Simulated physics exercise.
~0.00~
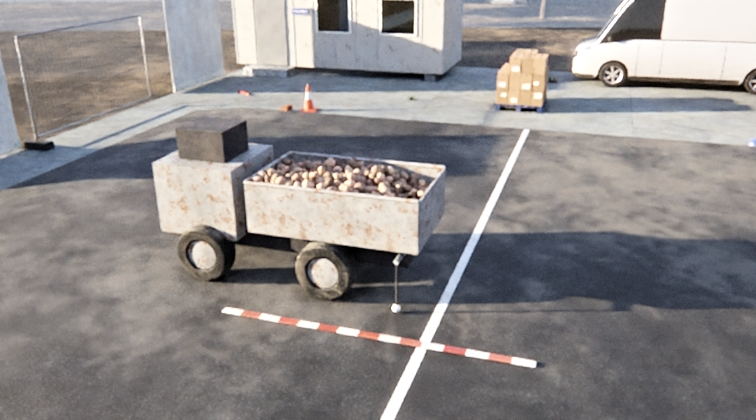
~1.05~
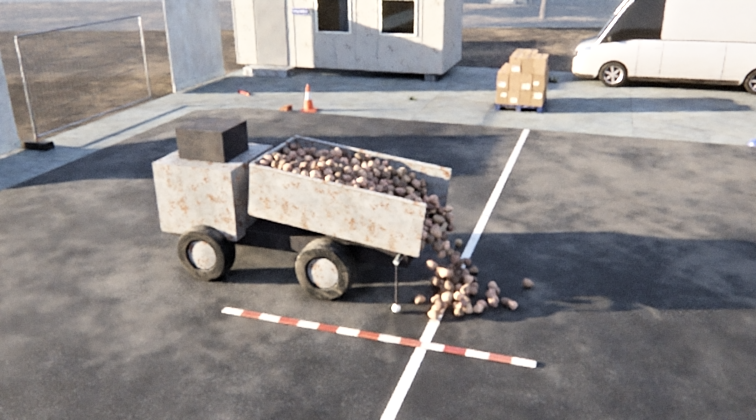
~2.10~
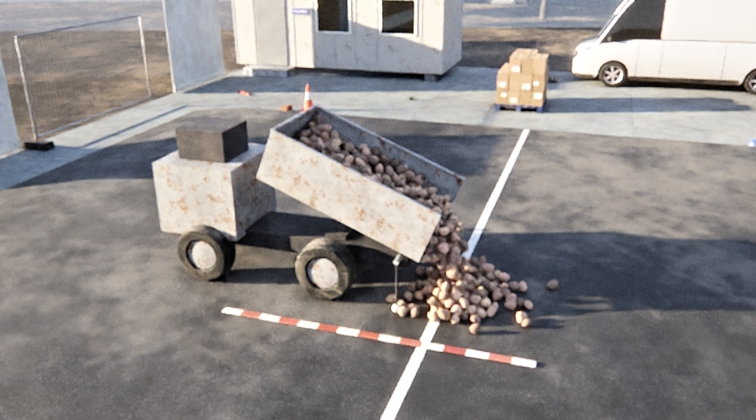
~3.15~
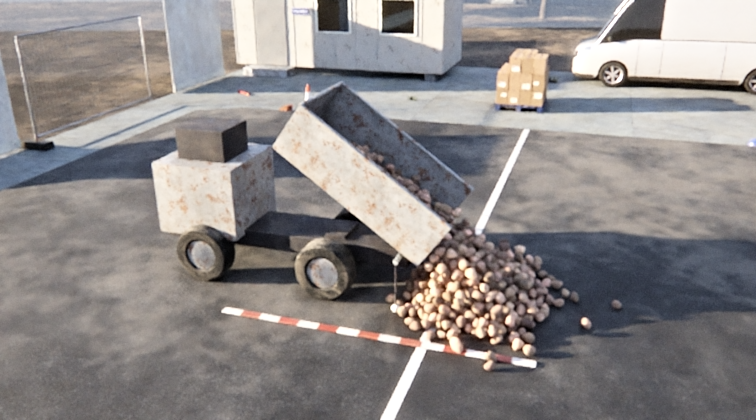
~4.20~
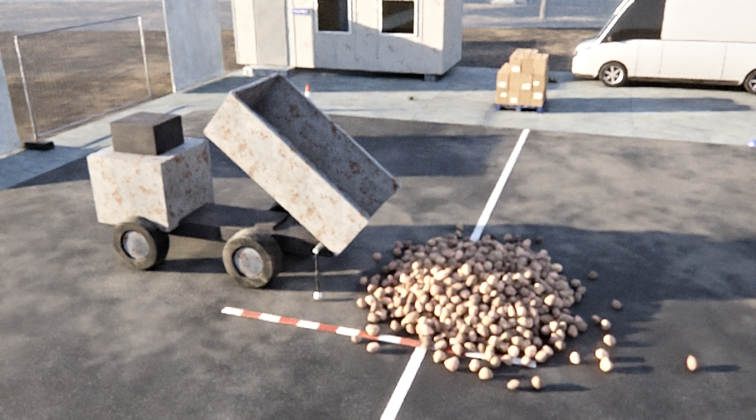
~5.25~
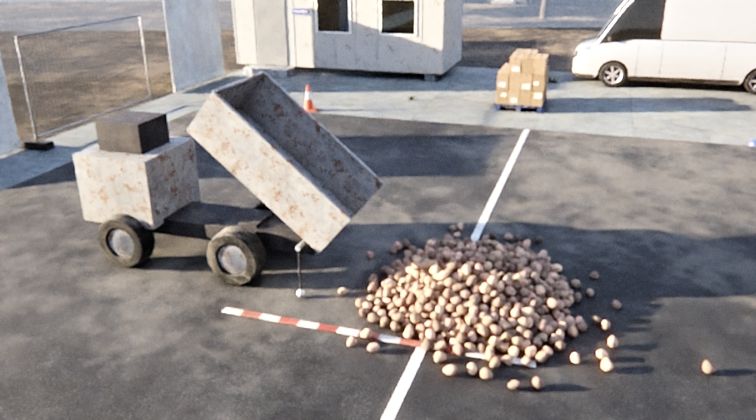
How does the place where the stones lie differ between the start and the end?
At the start the stones are loaded in the body of the truck, left of the white line. At the end they lie in a wide heap on the ground, lower and further right, spread across the line with most of them past it.
